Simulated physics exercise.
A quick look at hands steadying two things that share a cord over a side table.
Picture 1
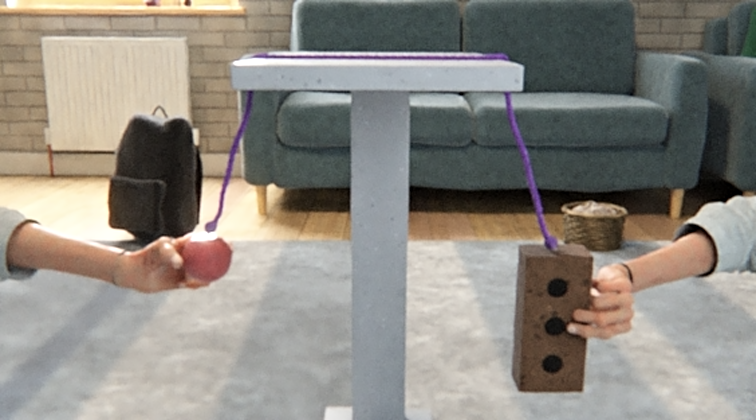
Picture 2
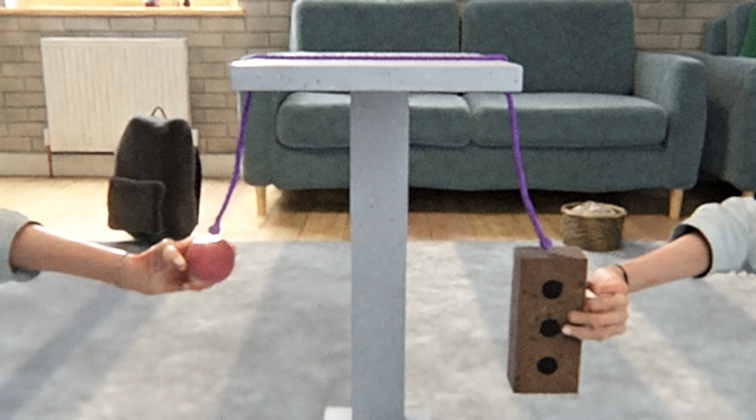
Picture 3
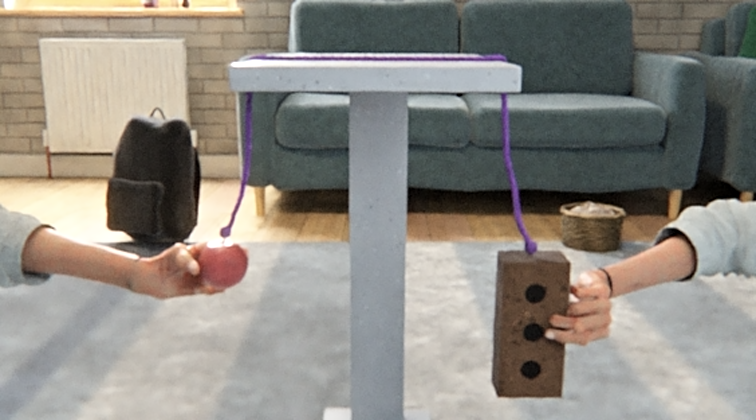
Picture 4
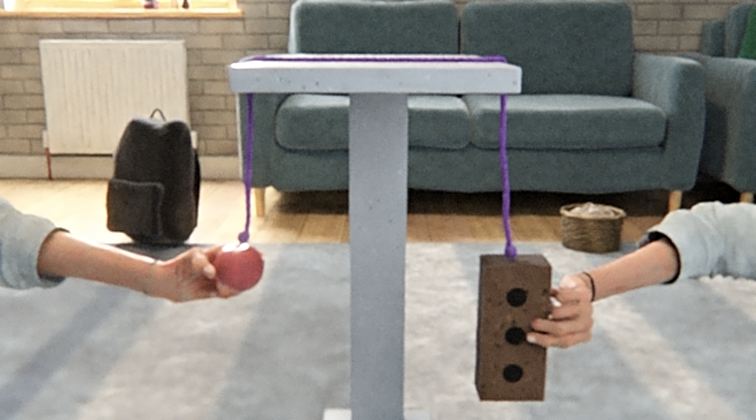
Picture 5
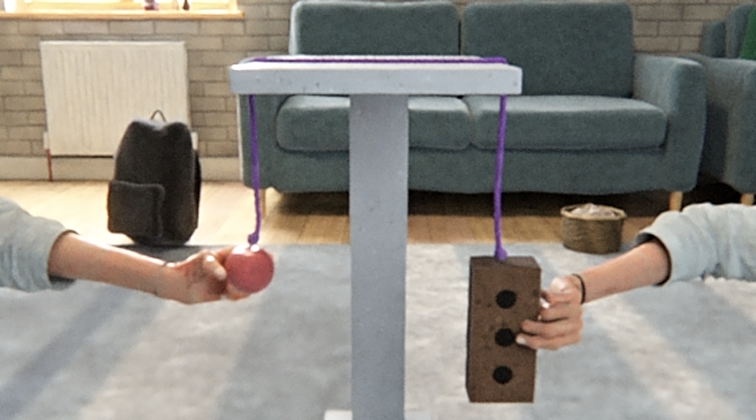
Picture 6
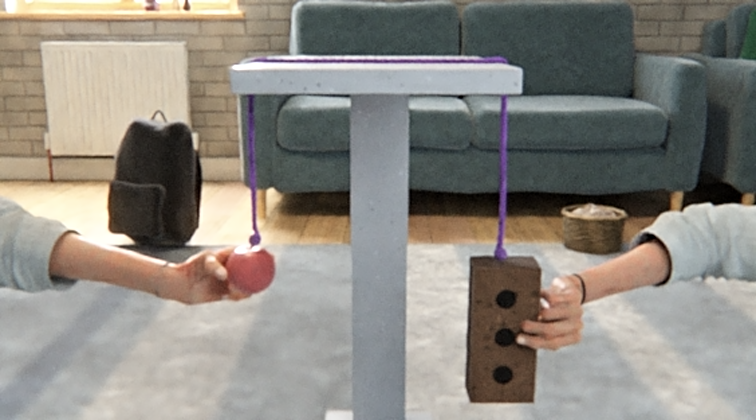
The clip shows two hands holding a red apple on the left and a dark brick on the right, joined by a purple cord over a small table; both hands move slightly inward until the cord ends hang straight.
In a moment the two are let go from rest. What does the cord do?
Outcome: The cord runs down on the right.
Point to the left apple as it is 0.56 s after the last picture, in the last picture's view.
At about (247, 127).
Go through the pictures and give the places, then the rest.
The first picture shows left apple (207, 258); right brick (551, 319); cord over the top (390, 58).
The second picture shows left apple (211, 260); right brick (546, 320).
The third picture shows left apple (224, 264); right brick (530, 324).
The fourth picture shows left apple (240, 268); right brick (512, 328).
The fifth picture shows left apple (250, 270); right brick (501, 329).
The sixth picture shows left apple (252, 270); right brick (502, 330); cord over the top (389, 62).
Then, 0.56 s on from there, left apple higher near (248, 126); right brick down on the floor.
Then, 1.30 s on from there, left apple higher near (257, 127); right brick down on the floor.
In the end, left apple higher near (255, 127); right brick down on the floor. The cord is pulled to the right.
